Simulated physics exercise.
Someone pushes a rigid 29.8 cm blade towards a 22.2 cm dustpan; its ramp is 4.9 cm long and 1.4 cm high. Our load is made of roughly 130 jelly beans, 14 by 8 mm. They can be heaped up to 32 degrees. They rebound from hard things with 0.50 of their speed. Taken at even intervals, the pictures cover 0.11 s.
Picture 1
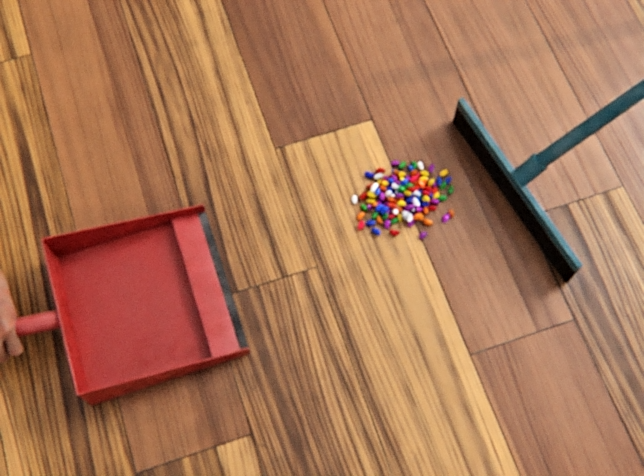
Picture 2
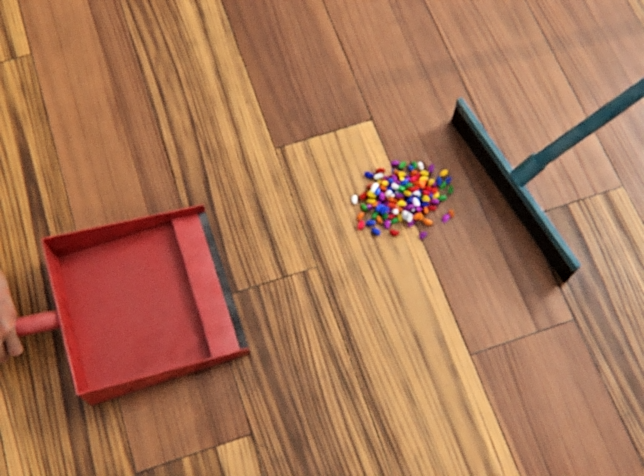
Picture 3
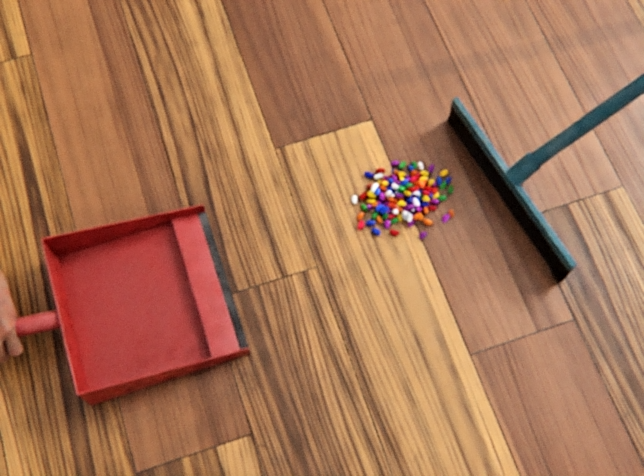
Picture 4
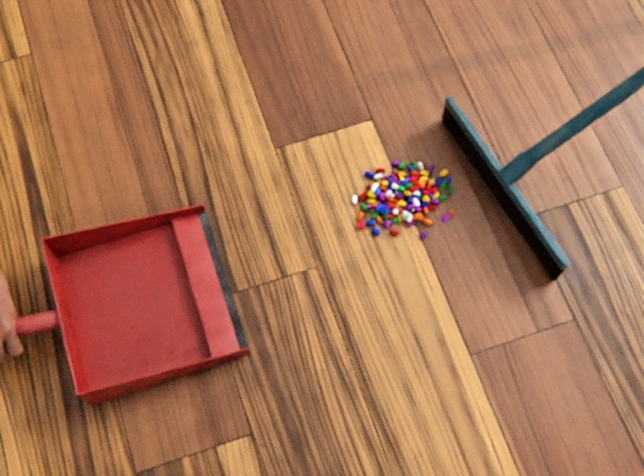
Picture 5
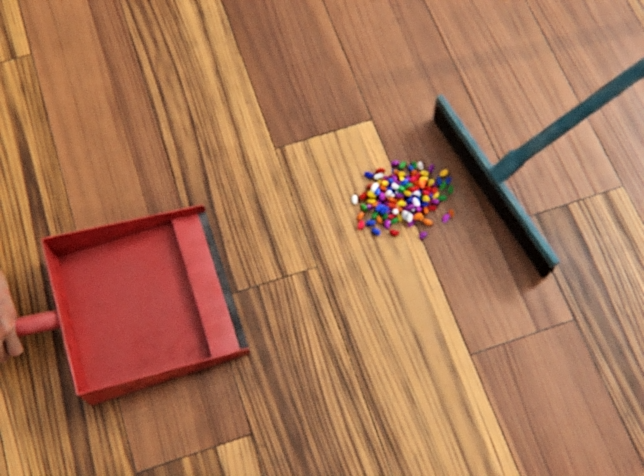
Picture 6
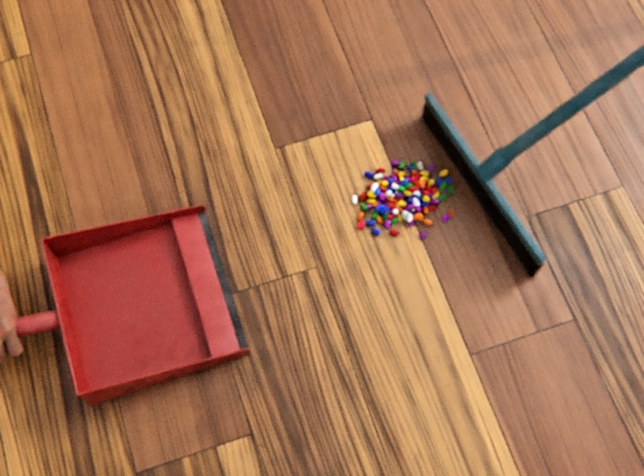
A dark green blade on a long handle slid slowly left across the wooden floor, drawing closer to a pile of colorful jelly beans, while a hand held a red dustpan still at the left.
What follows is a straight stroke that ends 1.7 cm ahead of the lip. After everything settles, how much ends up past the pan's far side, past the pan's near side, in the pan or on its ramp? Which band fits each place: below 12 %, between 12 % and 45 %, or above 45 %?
Past the pan's far side: A middling share; past the pan's near side: A small share; in the pan or on its ramp: A small share.
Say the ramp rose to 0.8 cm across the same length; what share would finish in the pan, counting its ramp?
That would give something like 5 per cent.
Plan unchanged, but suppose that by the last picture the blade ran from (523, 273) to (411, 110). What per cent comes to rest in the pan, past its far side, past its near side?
Split: Pan = 50, far = 15, near = 5.
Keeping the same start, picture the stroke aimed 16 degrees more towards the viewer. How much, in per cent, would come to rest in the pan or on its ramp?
Roughly 25 per cent.
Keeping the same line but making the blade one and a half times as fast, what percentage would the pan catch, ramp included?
I'd put it at close to 15 per cent.
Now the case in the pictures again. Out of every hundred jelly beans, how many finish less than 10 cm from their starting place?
Near 0 per cent.
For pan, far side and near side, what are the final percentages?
Far side 30, near side 0, pan 0.
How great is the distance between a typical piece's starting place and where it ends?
Some 24 cm.
Then, 0.24 s after the last picture, middle of the blade 21 cm from the lip; 0 % over the lip, far side 15 %, near side 0 %.
Then, 0.39 s after the last picture, middle of the blade 11 cm from the lip; 0 % over the lip, far side 25 %, near side 0 %.
Then, 0.68 s after the last picture, middle of the blade 4 cm from the lip; 5 % over the lip, far side 30 %, near side 0 %.
In the end, far side 30 %, near side 0 %, pan 0 %, in front of the lip or behind the blade 65 %.
